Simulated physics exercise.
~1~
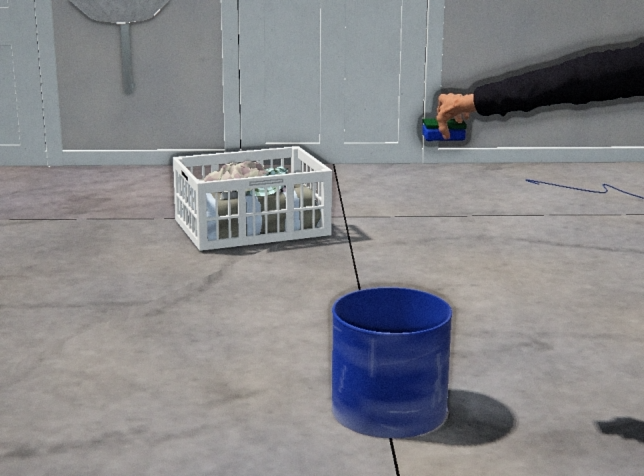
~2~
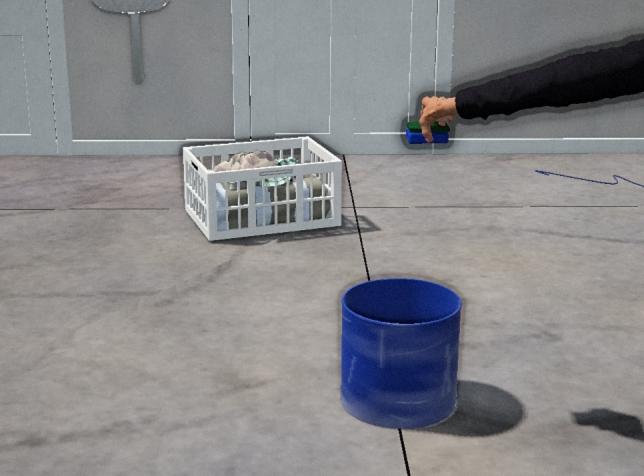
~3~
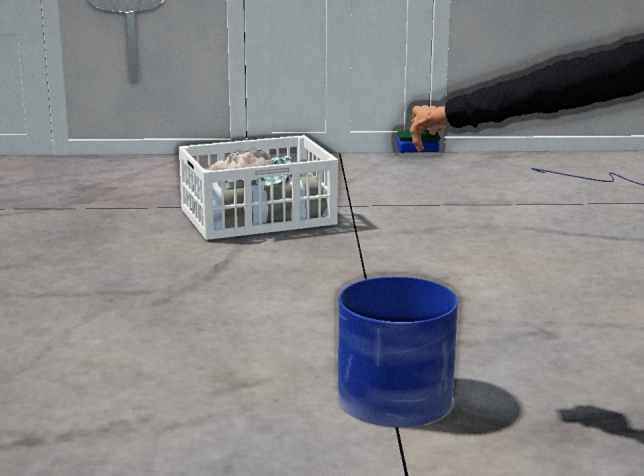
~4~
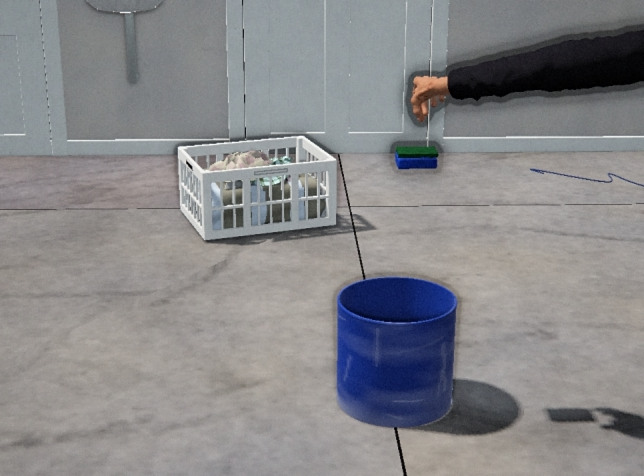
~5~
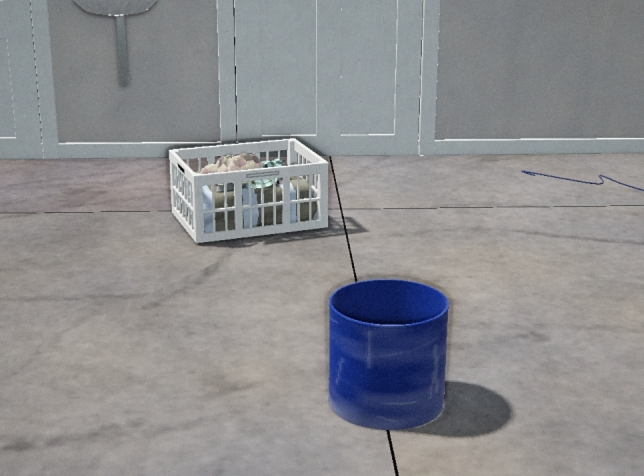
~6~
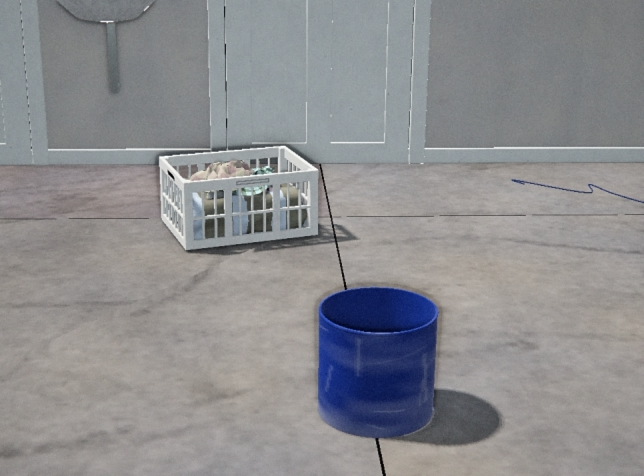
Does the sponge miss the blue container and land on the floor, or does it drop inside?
It drops inside the blue container. After the hand lets go, the sponge is out of sight and none of it lies on the floor around the container.
A hand moves a blue and green sponge left and drops it into a blue container.
